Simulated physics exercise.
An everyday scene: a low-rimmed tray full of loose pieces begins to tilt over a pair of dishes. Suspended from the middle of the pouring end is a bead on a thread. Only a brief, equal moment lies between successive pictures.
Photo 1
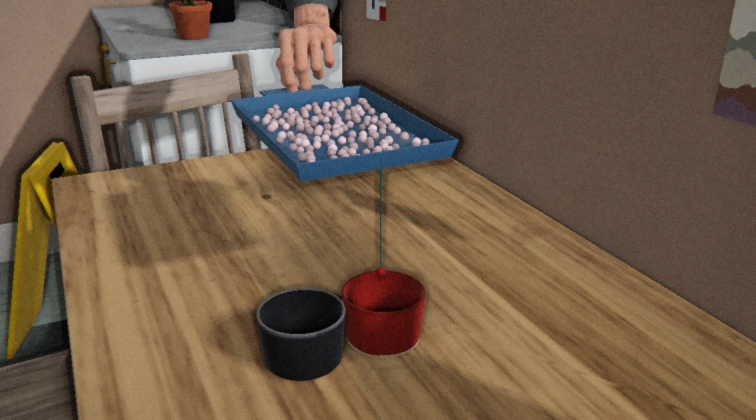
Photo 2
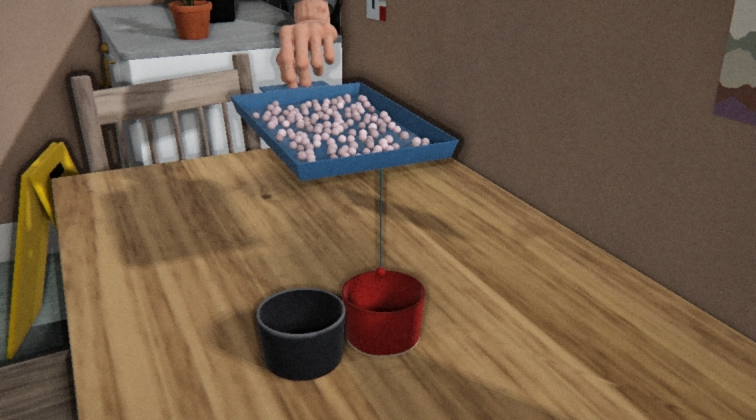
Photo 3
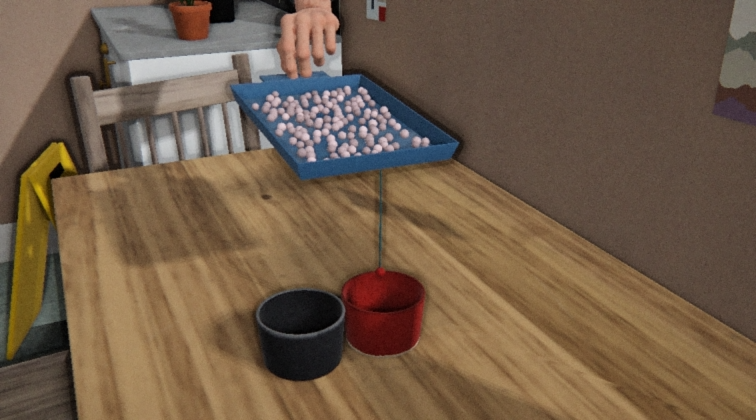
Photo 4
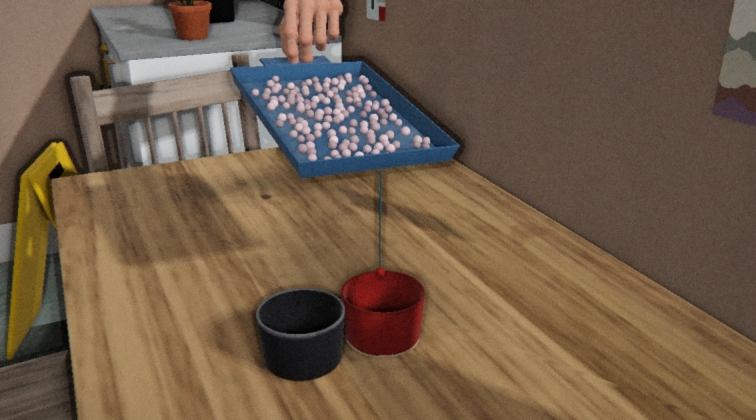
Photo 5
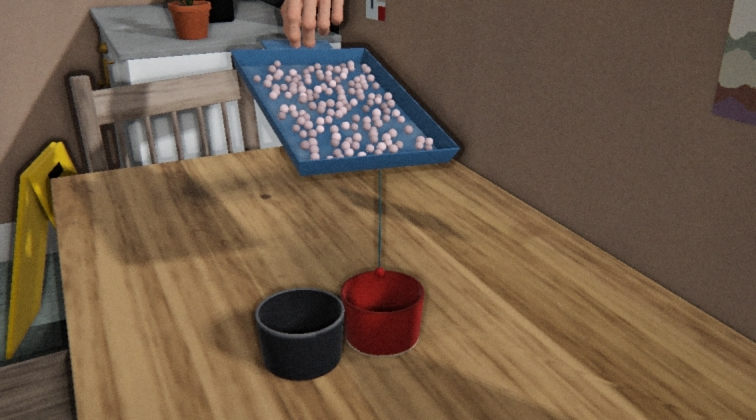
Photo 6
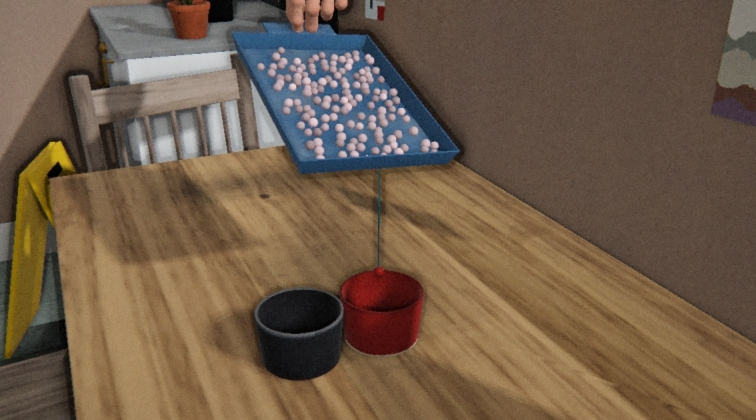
The video shows a hand raising the far end of a blue tray of small pale pink balls above a black dish and a red dish, tilting it gradually toward the viewer as the balls begin to shift.
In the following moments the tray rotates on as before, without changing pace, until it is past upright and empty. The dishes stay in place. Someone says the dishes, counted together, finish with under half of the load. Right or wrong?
Right.
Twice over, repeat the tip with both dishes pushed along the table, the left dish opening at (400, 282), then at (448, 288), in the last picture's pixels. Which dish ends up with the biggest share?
Trial one goes to the right of the two, trial two to the left of the two.
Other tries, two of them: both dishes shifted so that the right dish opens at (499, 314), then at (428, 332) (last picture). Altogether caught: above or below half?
Result, first place: Not as much as half; second place: Not as much as half.
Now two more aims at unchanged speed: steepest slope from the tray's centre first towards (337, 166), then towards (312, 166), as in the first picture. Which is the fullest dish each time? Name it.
Okay, first try the left-side one, second try the left-side one.
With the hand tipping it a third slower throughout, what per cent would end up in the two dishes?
I'd expect near 10 per cent.
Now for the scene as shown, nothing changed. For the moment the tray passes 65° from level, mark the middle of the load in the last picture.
Somewhere about (431, 165).
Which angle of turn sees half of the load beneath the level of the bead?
That would be about 85 degrees from level.
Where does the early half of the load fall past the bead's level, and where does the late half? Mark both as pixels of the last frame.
It passes near (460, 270) first and then near (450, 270).
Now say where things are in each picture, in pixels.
The first picture shows corners of the pouring end near (301, 162) and (451, 139), level; middle of the load near (336, 128), sugar pearls; left dish near (317, 353); right dish near (402, 331); bead on its thread near (380, 272).
The second picture shows corners of the pouring end near (301, 162) and (451, 140), level; middle of the load near (336, 126).
The third picture shows corners of the pouring end near (302, 161) and (452, 142), tipped barely, lowest at the right corner; middle of the load near (336, 121).
The fourth picture shows corners of the pouring end near (303, 160) and (452, 144), tipped a little, lowest at the right corner; middle of the load near (337, 113).
The fifth picture shows corners of the pouring end near (303, 158) and (453, 146), tipped a little, lowest at the right corner; middle of the load near (339, 105), a little on the move.
The sixth picture shows corners of the pouring end near (304, 157) and (453, 148), tipped clearly, lowest at the right corner; middle of the load near (344, 101), the whole lot on the move; left dish near (315, 353); right dish near (400, 330).
Shortly afterwards, tray tipped steeply; near two thirds on the tray; near a quarter outside both; near a quarter in the air.
Next, tray tipped past a quarter turn; only a few on the tray; only a few in the right dish; the bulk outside both; a little in the air.
Some moments later, tray tipped past a quarter turn; only a few in the right dish; all but a few outside both.
In the end, tray tipped past a quarter turn; none at all in the left dish; only a few in the right dish; all but a few outside both.
